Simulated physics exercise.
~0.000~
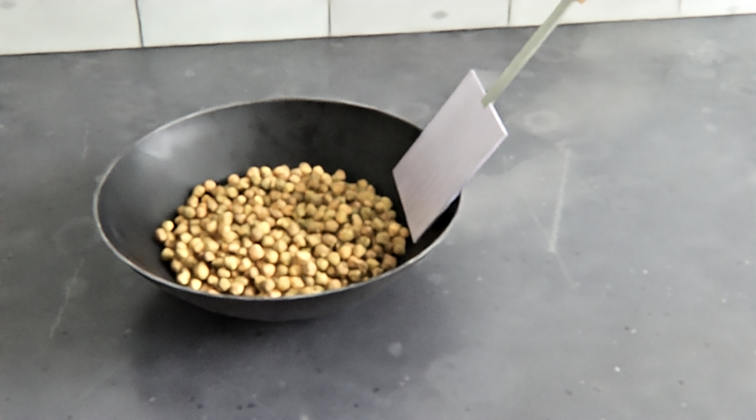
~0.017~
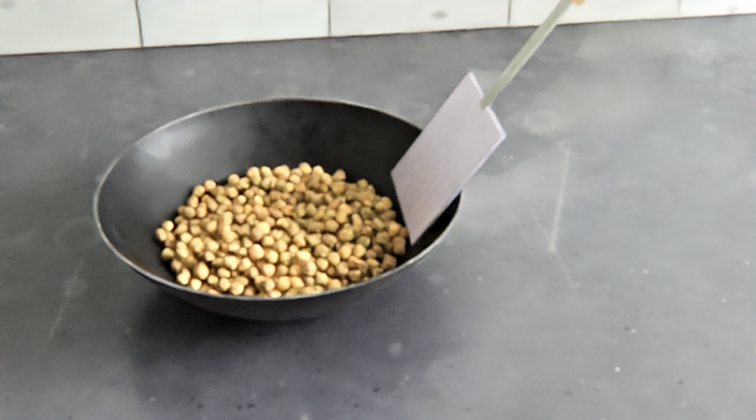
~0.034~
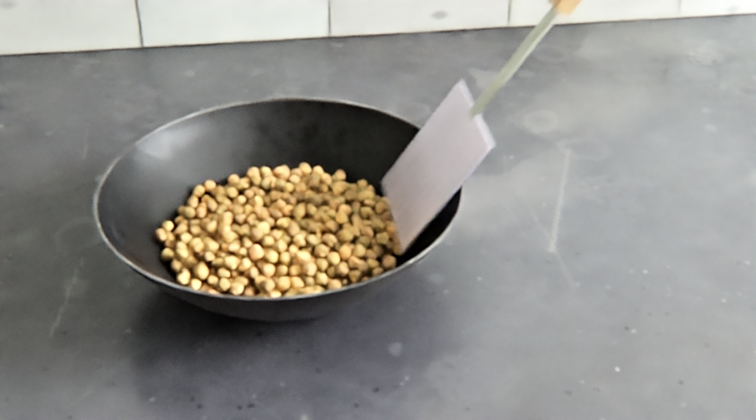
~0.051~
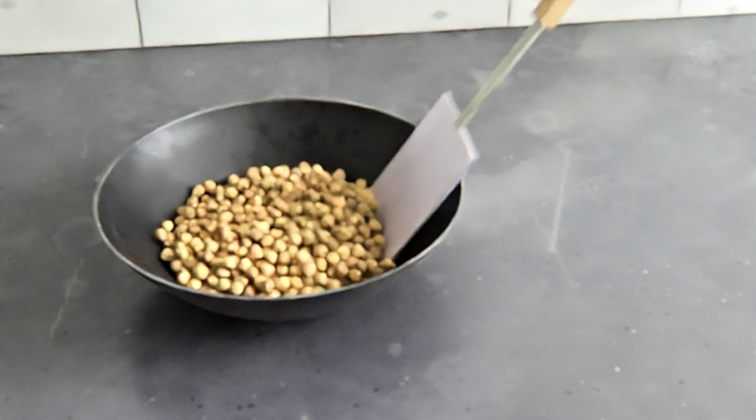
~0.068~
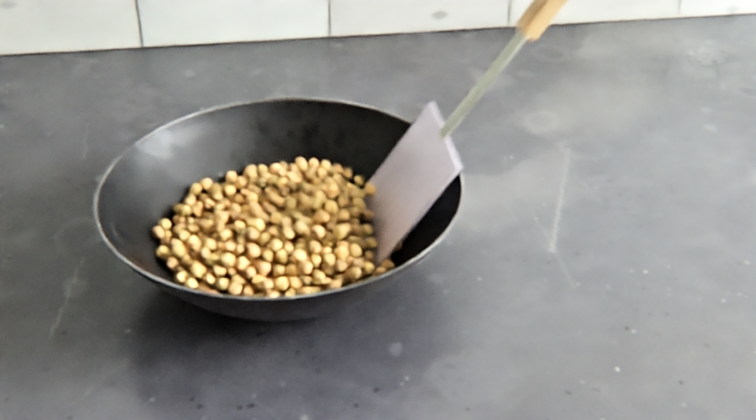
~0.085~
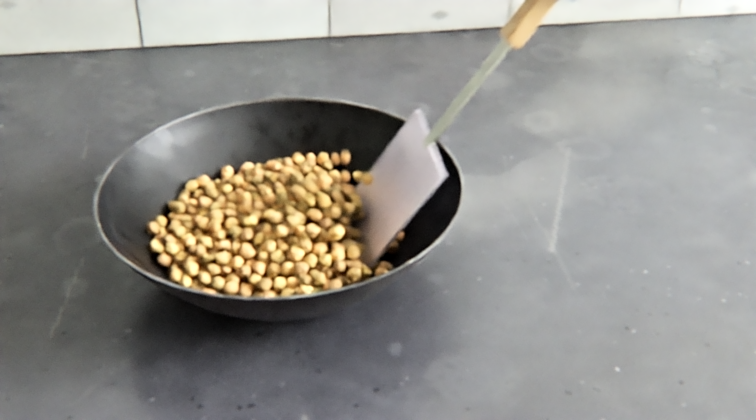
On a gray countertop, a spatula slides left into a black wok, pushing the chickpeas.
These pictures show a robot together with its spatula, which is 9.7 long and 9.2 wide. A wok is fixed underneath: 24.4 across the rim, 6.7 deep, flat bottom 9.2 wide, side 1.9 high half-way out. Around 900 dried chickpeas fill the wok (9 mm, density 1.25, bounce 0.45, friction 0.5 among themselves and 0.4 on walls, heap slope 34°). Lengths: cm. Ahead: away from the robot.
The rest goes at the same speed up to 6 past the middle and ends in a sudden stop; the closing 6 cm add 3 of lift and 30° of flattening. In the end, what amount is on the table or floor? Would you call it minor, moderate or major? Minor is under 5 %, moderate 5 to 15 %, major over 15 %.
I would call it minor.
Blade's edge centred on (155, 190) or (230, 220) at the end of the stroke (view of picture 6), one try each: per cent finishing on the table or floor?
Some 30 and 0 per cent.
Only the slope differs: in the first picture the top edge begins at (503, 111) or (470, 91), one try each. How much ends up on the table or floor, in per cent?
First try around 0 percent, second around 5 percent.
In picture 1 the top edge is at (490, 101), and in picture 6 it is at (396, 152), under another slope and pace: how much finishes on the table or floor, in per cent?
It comes to something like 20 %, give or take.
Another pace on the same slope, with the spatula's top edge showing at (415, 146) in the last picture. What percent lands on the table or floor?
My guess is around 10 percent.
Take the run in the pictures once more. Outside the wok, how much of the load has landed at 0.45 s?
Estimate: About 0 percent.
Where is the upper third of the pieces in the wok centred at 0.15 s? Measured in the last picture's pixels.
(234, 217).
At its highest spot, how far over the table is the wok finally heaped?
Some 7.5 cm above the table.
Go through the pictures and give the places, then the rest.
The first frame shows the spatula top edge at (488, 100), sloping 55°; upper third of the load around (285, 226), from x 160 to 405, top at y 170; 900 in the wok.
The second frame shows the spatula top edge at (486, 102), sloping 55°; upper third of the load around (285, 226), from x 160 to 405, top at y 170.
The third frame shows the spatula top edge at (475, 112), sloping 55°; upper third of the load around (285, 226), from x 160 to 405, top at y 170.
The fourth frame shows the spatula top edge at (460, 123), sloping 55°; upper third of the load around (285, 225), from x 160 to 405, top at y 170.
The fifth frame shows the spatula top edge at (445, 133), sloping 55°; upper third of the load around (284, 220), from x 160 to 400, top at y 165.
The sixth frame shows the spatula top edge at (431, 140), sloping 55°; upper third of the load around (278, 216), from x 155 to 400, top at y 160; 900 in the wok.
After 0.15 s, sloping 55°, highest piece 8 above the table; 900 in the wok.
After 0.21 s, sloping 40°, highest piece 7 above the table; 900 in the wok.
After 0.45 s, sloping 25°, highest piece 8 above the table; 889 in the wok, 4 on the table or floor, 7 on the blade or in flight.
After 1.50 s, sloping 25°, highest piece 7 above the table; 889 in the wok, 11 on the table or floor.
In the end, 889 in the wok, 11 on the table or floor. That is 1 % on the table or floor.
